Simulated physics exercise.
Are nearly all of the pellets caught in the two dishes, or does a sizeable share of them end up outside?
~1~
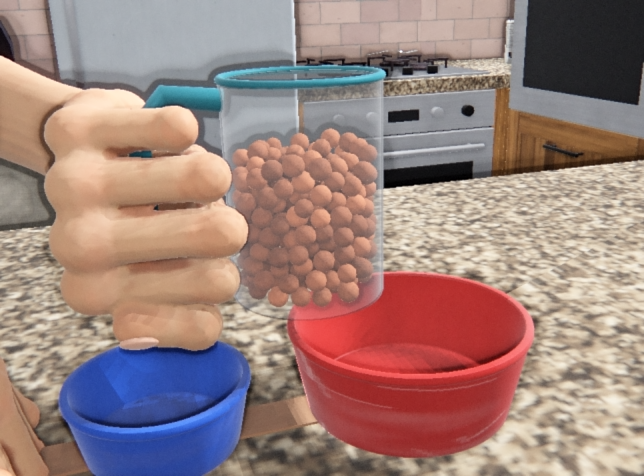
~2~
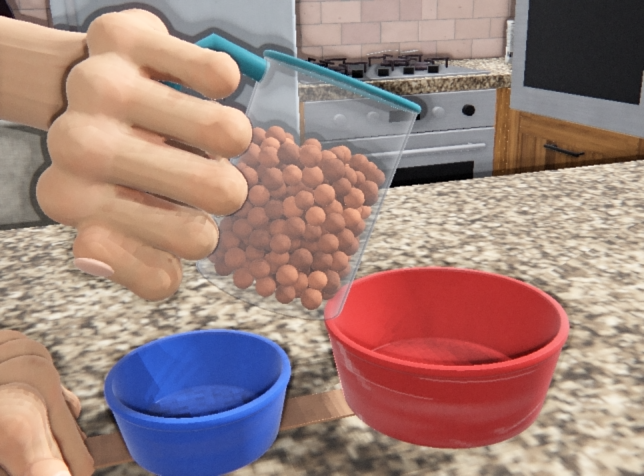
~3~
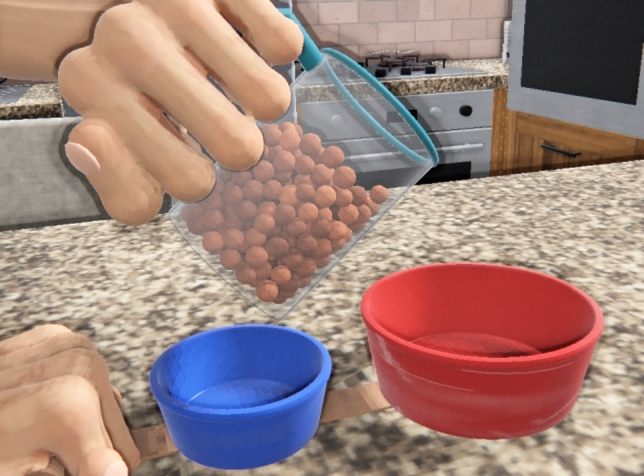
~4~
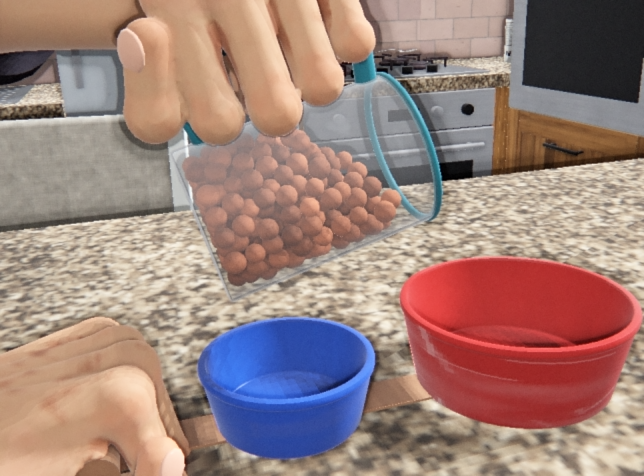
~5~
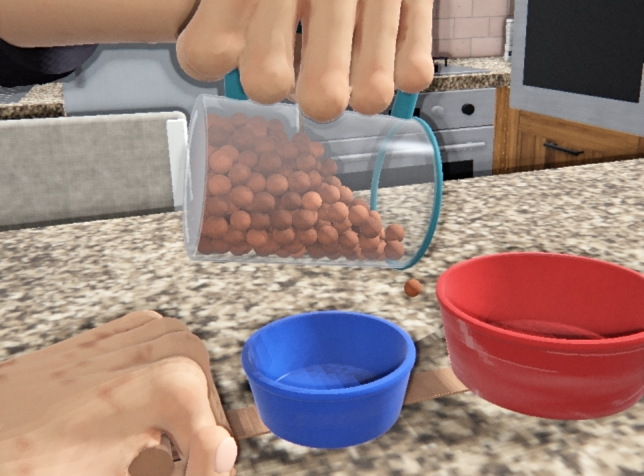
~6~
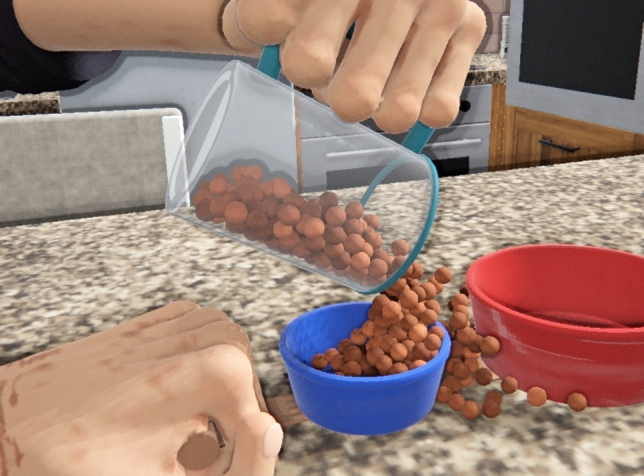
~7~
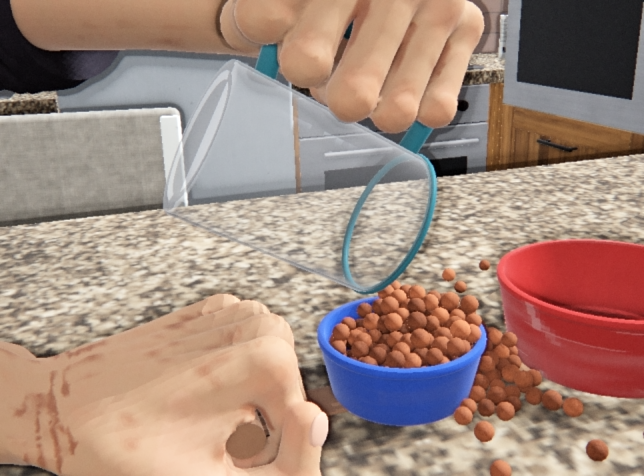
A sizeable share ends up outside, spilled around the dishes. The blue dish catches most of the pellets, while the red dish gets hardly any.
